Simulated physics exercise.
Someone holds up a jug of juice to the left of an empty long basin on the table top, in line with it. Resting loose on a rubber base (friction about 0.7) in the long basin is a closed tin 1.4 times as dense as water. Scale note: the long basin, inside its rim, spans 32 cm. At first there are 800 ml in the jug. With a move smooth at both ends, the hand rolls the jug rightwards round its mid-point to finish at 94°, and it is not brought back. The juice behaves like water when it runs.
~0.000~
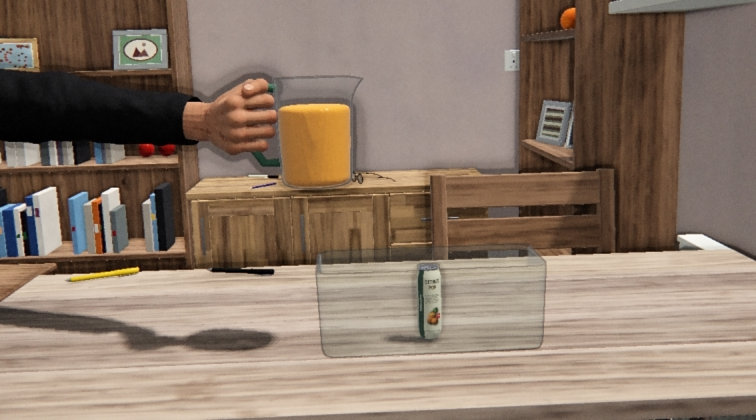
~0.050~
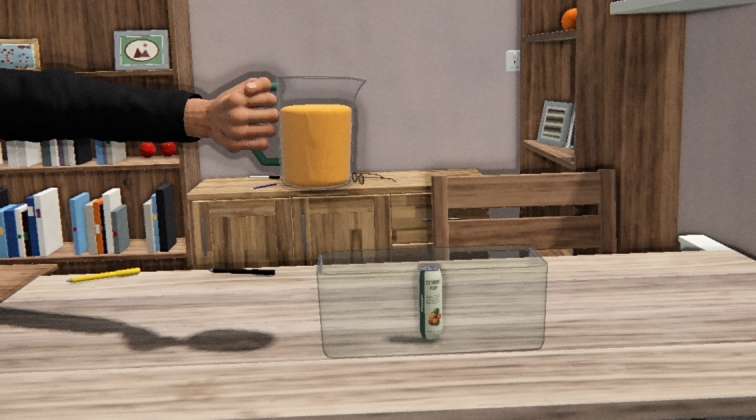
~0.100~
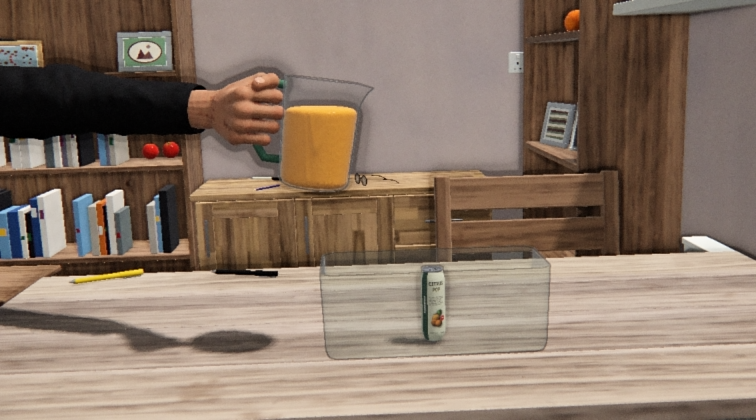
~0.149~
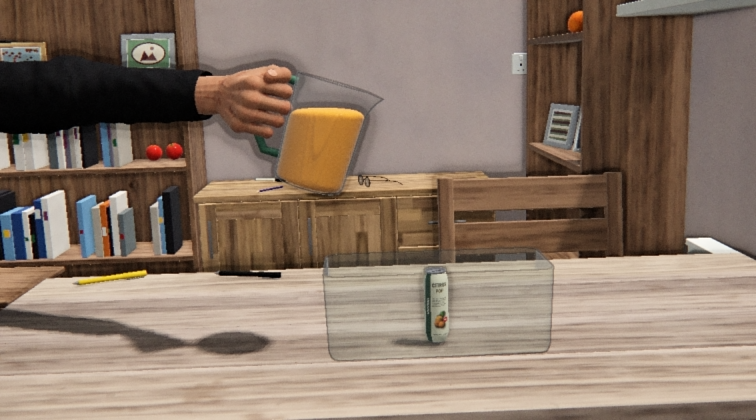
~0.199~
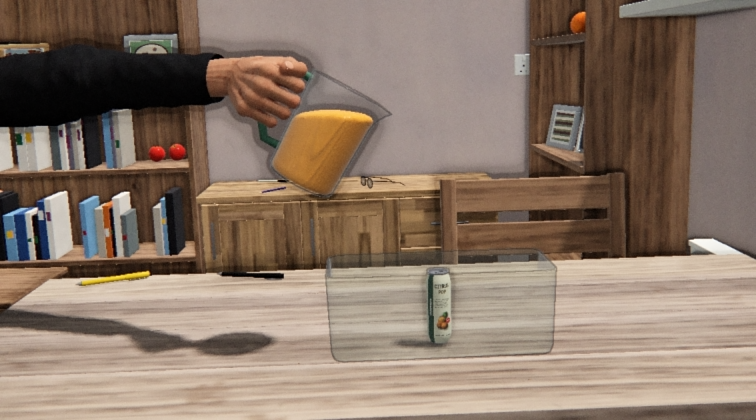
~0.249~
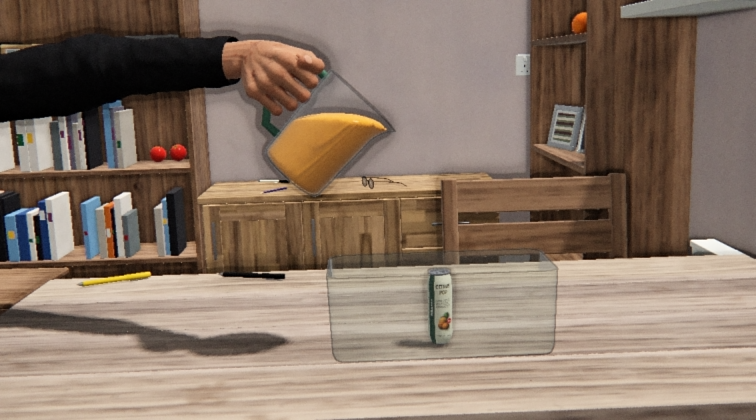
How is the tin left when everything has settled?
The tin is still standing.
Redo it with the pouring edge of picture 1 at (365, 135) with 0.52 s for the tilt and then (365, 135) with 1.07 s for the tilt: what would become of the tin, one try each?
First it tips over; then it tips over.
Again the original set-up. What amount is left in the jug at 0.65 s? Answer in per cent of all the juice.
Near 36 percent, more or less.
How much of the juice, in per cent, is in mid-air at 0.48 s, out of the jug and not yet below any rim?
Close to 26 in a hundred.
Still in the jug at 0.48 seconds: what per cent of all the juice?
Remaining: Near 70 % of the total.
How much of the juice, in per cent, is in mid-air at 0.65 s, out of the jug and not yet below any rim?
Close to 26 per cent.
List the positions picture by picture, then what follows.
It leans 0°; its right rim is at (363, 77); the juice meets the walls at (278, 109) and (350, 106); the long basin's rim runs from (318, 264) to (538, 255); the tin's top is at (428, 270), in the first frame.
It leans 2°; its right rim is at (366, 79); the juice meets the walls at (280, 109) and (352, 107), in the second frame.
It leans 8°; its right rim is at (374, 87); the juice meets the walls at (286, 109) and (357, 110), in the third frame.
It leans 18°; its right rim is at (384, 98); the juice meets the walls at (290, 118) and (364, 113), in the fourth frame.
It leans 30°; its right rim is at (393, 113); the juice meets the walls at (286, 132) and (374, 118), in the fifth frame.
It leans 44°; its right rim is at (397, 131); the juice meets the walls at (274, 139) and (385, 124), in the sixth frame.
After 0.48 s the tilt is 93° and 71 per cent is still to pour; the tin stands where it began.
After 0.65 s the tilt is 94° and 36 per cent is still to pour; the tin stands where it began.
After 0.83 s the tilt is 94° and 16 per cent is still to pour; the tin stands where it began.
After 1.02 s the tilt is 94° and 7 per cent is still to pour; the tin stands where it began.
In the end the tin stands where it began.
